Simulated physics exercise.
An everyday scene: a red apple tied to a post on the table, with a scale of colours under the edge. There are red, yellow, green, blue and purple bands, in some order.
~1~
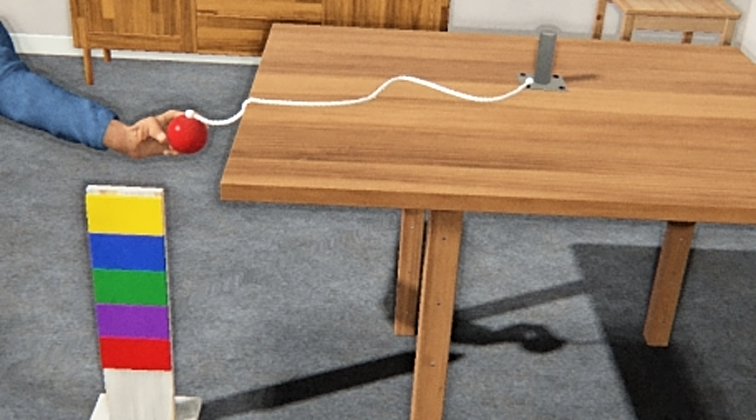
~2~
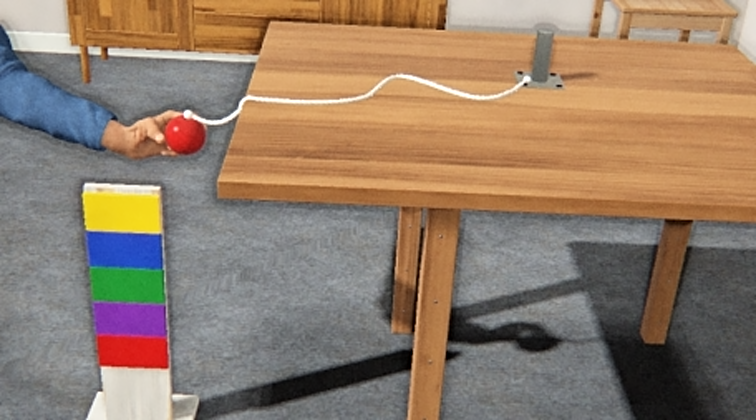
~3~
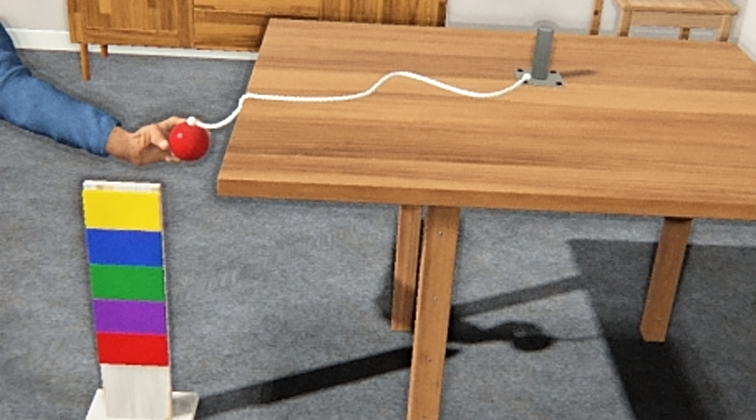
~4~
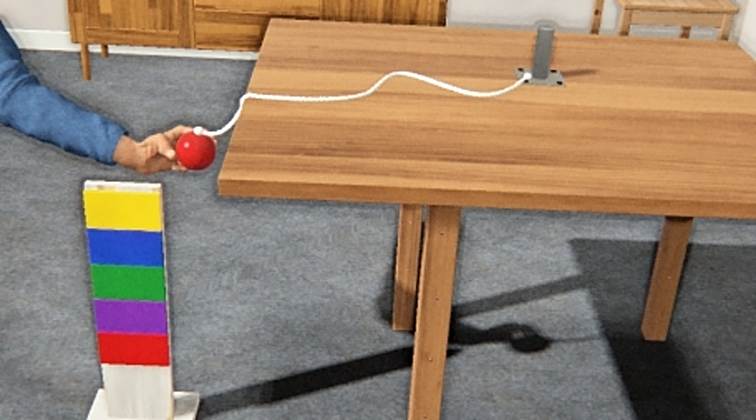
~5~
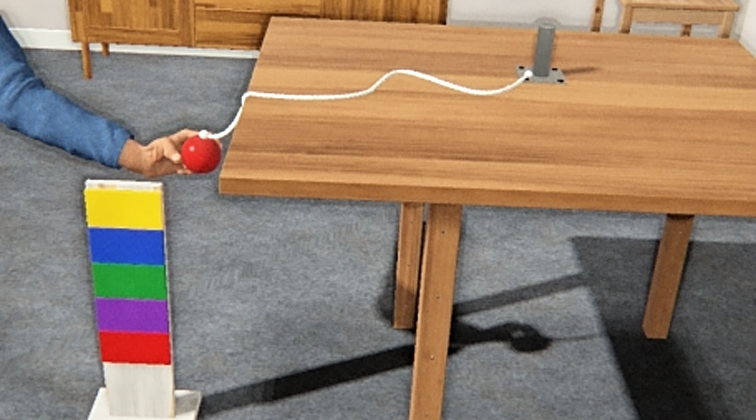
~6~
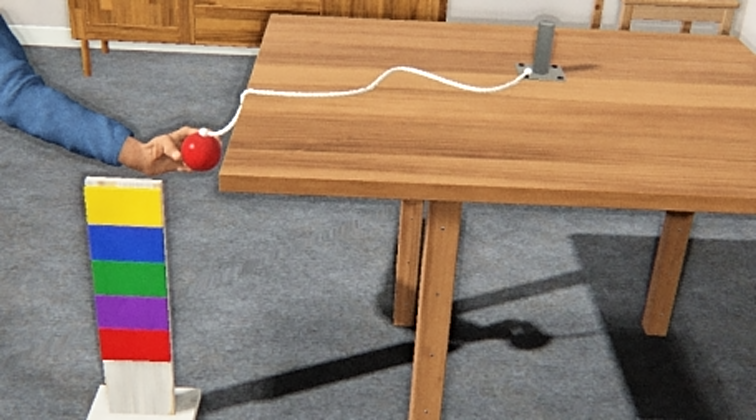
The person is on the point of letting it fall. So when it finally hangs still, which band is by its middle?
At blue.
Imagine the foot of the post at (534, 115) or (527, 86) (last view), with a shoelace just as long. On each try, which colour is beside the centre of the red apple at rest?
First try: Green; second try: Green.
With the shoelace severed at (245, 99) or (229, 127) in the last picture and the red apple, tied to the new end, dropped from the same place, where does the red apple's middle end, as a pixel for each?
In turn, around (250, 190) and around (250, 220).
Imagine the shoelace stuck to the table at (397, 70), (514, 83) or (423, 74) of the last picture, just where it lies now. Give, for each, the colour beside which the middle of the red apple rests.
Yellow; blue; yellow.
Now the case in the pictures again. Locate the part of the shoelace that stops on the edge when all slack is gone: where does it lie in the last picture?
At (335, 95).
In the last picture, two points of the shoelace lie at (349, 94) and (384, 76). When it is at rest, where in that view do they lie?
(260, 80) and (328, 78), approximately.
A little later, apple near (252, 244); level with blue.
Next, apple near (242, 240); level with blue.
When it is over, apple near (247, 244); level with blue. Its middle rests at the blue band.
